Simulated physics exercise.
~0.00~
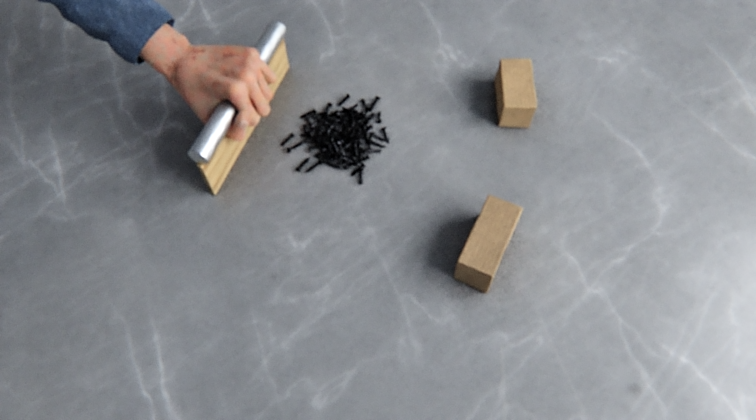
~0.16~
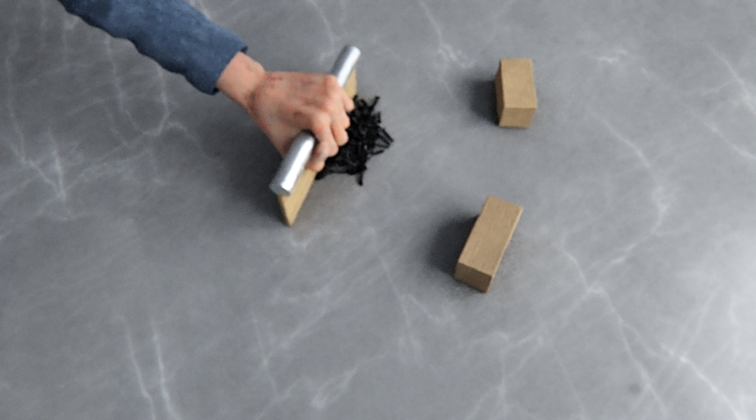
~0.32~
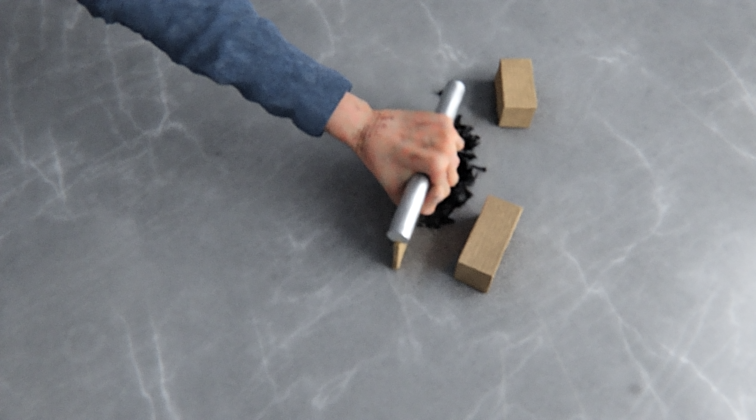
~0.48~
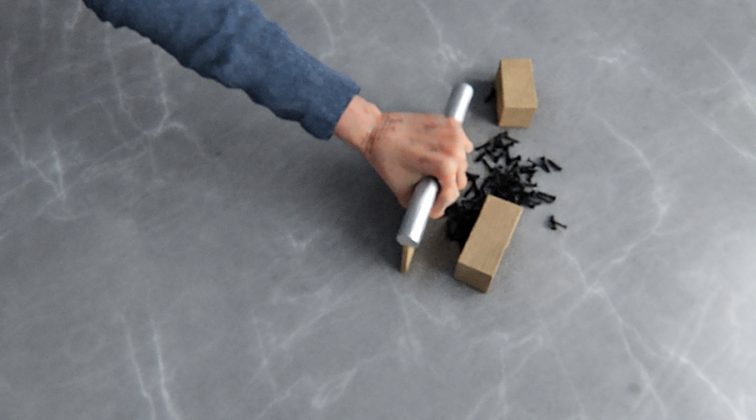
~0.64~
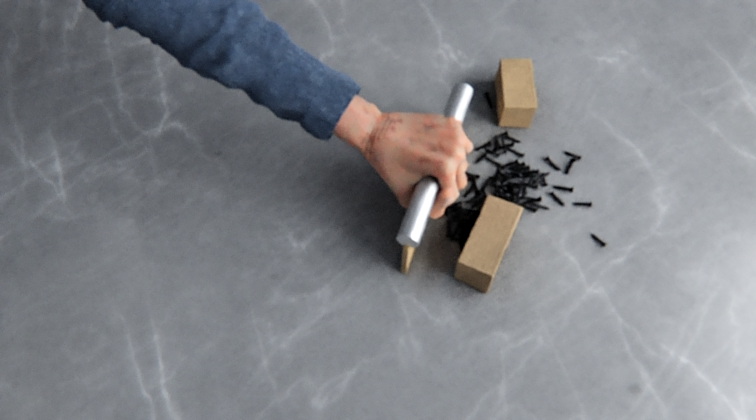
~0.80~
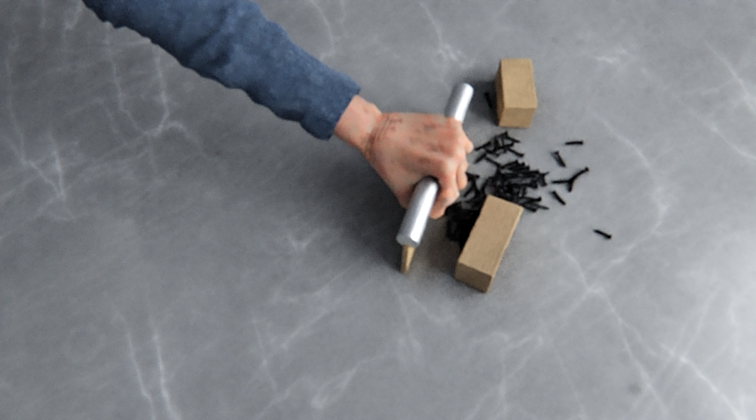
In this clip, a hand pushes a pile of black screws rightwards across a grey marbled surface with a wooden scraper, stopping at two brown blocks, where many screws spill into and through the gap while the rest stay held up before the blocks.
